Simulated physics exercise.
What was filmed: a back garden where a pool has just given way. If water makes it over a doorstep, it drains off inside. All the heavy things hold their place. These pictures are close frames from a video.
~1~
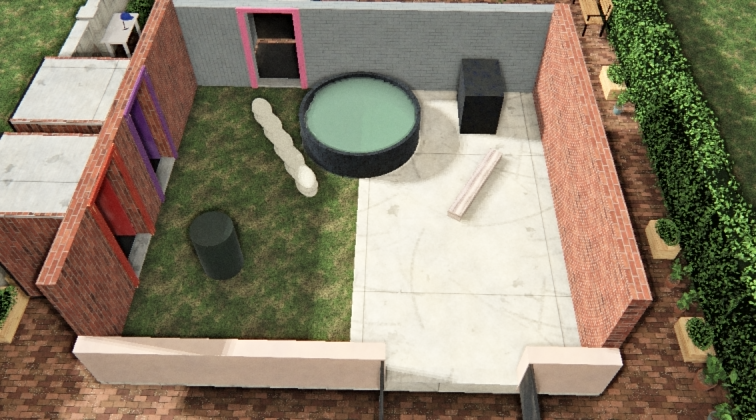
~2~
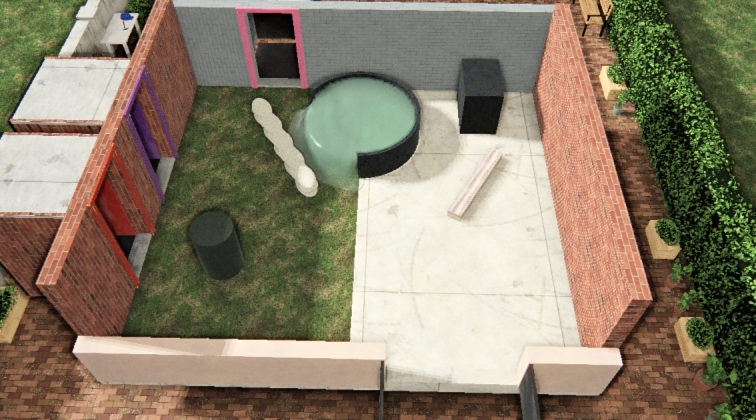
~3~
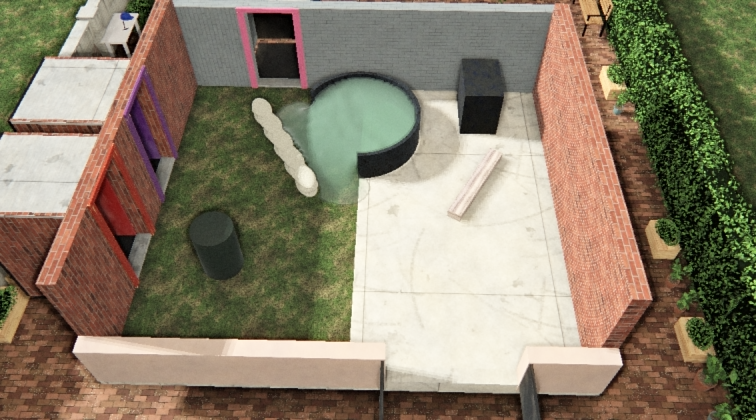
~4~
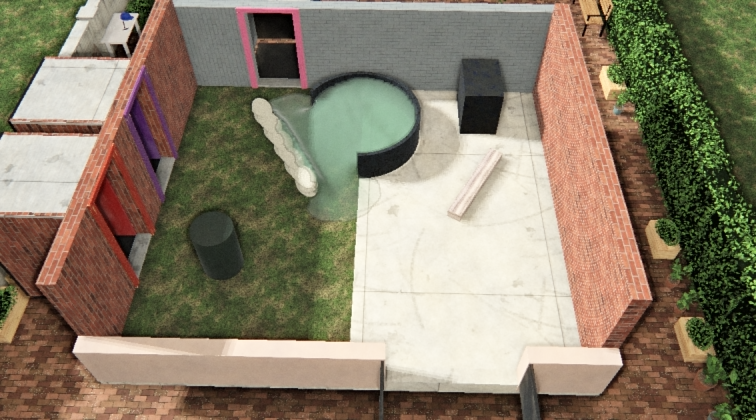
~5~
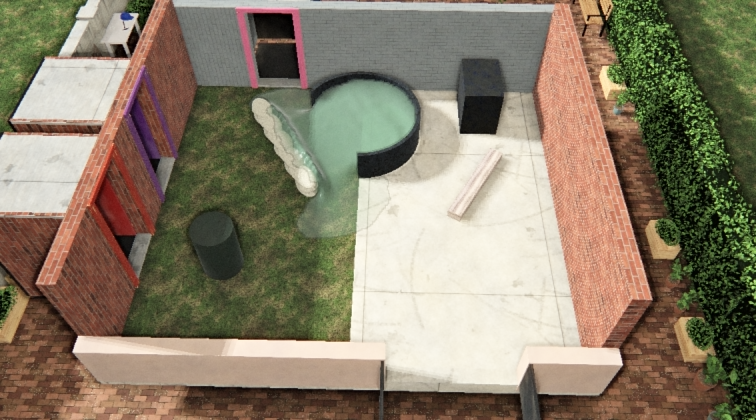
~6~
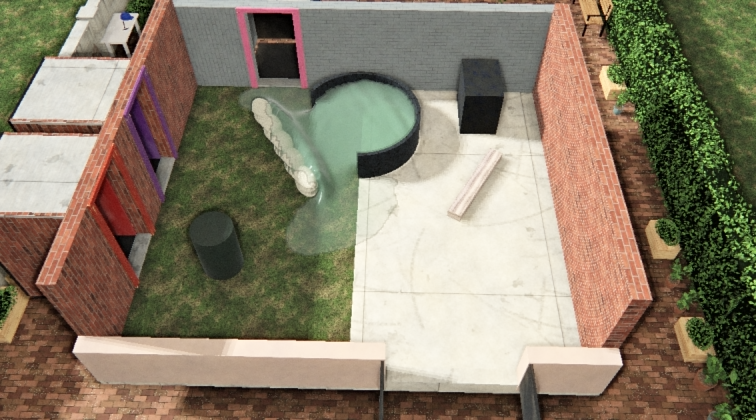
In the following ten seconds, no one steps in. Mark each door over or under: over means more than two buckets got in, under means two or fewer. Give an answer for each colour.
Purple door - under, red door - under, pink door - over.
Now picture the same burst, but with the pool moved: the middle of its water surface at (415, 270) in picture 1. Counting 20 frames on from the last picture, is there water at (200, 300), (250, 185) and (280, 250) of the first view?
Point by point: Swamped; swamped; swamped.
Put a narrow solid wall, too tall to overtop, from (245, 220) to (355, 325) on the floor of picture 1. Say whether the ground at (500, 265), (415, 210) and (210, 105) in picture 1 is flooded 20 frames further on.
Lab note - spot 1 inundated, spot 2 inundated, spot 3 inundated.
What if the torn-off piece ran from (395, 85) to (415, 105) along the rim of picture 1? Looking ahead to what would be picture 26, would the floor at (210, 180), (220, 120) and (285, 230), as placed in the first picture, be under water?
Untouched, untouched, untouched.
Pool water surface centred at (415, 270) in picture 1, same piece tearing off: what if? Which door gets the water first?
The red-painted one.
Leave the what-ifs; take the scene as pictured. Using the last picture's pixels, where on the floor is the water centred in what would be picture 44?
I'd place it roughly at (339, 184).
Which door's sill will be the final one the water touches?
The red one.
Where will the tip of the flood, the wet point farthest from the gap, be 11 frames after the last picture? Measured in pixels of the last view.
Somewhere close to (447, 333).
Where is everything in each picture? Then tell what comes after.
The round tank at (360, 114) is whole and still, in the first picture.
The front is at (356, 187), out from the gap at (310, 148), in the second picture.
Water pours out at (310, 149) and has run to (359, 198), in the third picture.
Water pours out at (310, 149) and has run to (362, 211), in the fourth picture.
Water pours out at (310, 149) and has run to (361, 225), in the fifth picture.
The front is at (316, 250), out from the gap at (310, 147), in the sixth picture.
A moment on, water covers 20 % of the floor; the purple door not reached, the red door not reached, the pink door over two buckets in.
Next, water covers 40 % of the floor; the purple door not reached, the red door not reached, the pink door far over two buckets in.
Then, water covers 60 % of the floor; the purple door not reached, the red door not reached, the pink door far over two buckets in.
Later, water covers 70 % of the floor; the purple door wet at the sill, nothing in, the red door not reached, the pink door far over two buckets in.
In the end, water covers 90 % of the floor; the purple door wet at the sill, nothing in, the red door wet at the sill, nothing in, the pink door far over two buckets in.
